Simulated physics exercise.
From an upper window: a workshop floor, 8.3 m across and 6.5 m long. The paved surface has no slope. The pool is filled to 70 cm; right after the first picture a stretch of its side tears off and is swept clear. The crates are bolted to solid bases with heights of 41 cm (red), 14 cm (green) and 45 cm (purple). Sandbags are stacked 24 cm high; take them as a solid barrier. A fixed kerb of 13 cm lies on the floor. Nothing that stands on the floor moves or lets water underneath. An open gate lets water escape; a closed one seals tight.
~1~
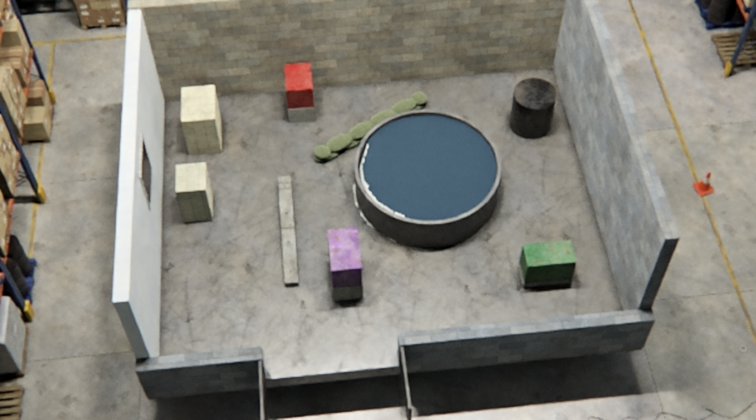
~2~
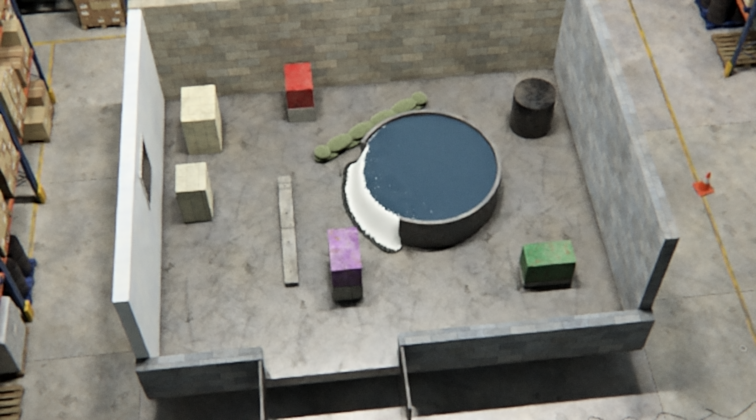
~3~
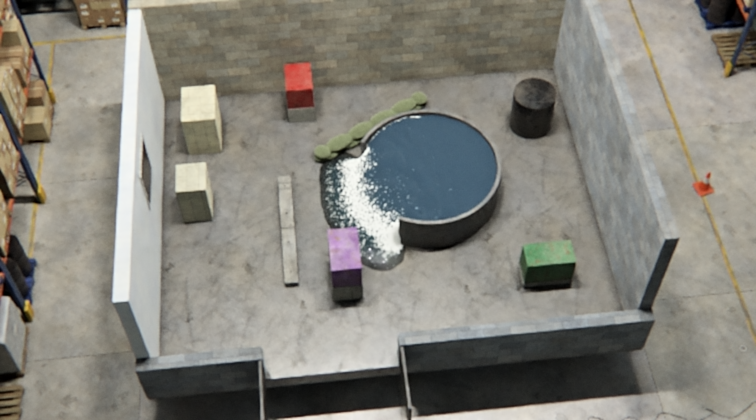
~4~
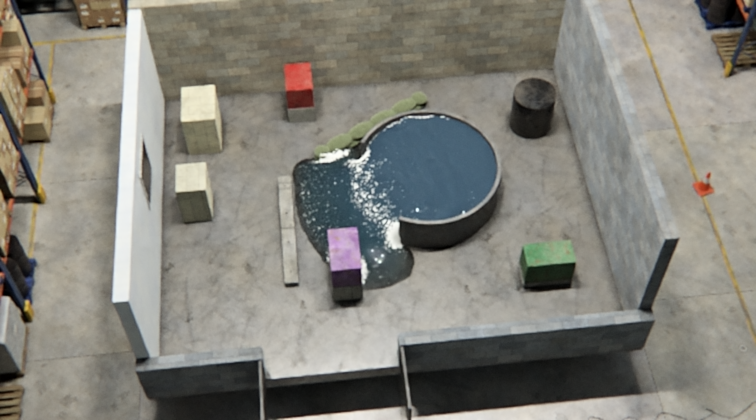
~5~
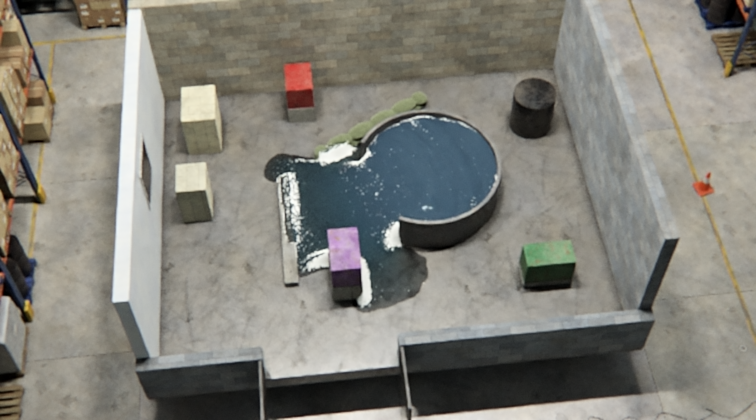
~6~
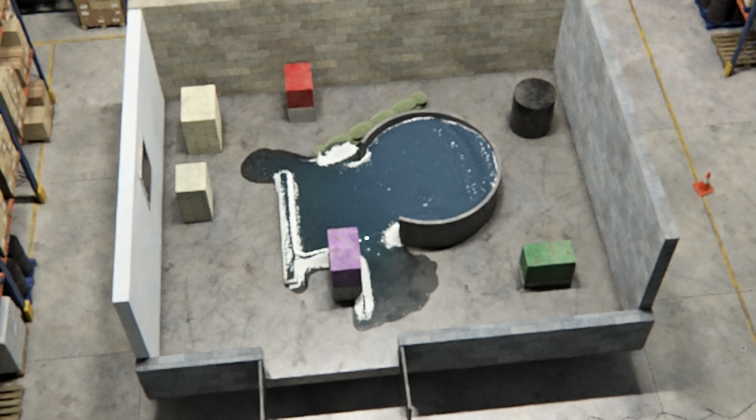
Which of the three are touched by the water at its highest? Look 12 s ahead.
One by one: The red crate escapes dry; the green crate keeps dry; the purple crate stays dry.
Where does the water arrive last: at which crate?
It is the green one.
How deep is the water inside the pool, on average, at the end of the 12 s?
Roughly 7 cm on average.
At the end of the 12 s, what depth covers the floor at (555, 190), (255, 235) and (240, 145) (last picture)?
In that order: 6, 7 and 7 cm.
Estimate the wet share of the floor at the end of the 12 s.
About 95 per cent.
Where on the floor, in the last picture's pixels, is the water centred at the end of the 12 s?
At about (357, 209).
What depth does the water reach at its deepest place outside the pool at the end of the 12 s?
Up to some 10 cm.
A moment later water covers 30 % of the floor and is deepest (47 cm) near (296, 236); red plinth not reached, green plinth not reached, purple plinth reached.
Soon after water covers 50 % of the floor and is deepest (40 cm) near (296, 244); red plinth not reached, green plinth not reached, purple plinth reached.
Next water covers 60 % of the floor and is deepest (28 cm) near (159, 377); red plinth reached, green plinth reached, purple plinth reached.
Later on water covers 80 % of the floor and is deepest (17 cm) near (200, 192); red plinth reached, green plinth reached, purple plinth reached.
At the end water covers 95 % of the floor and is deepest (10 cm) near (221, 326); highest at the red plinth 19 cm, highest at the green plinth 7 cm, highest at the purple plinth 32 cm.
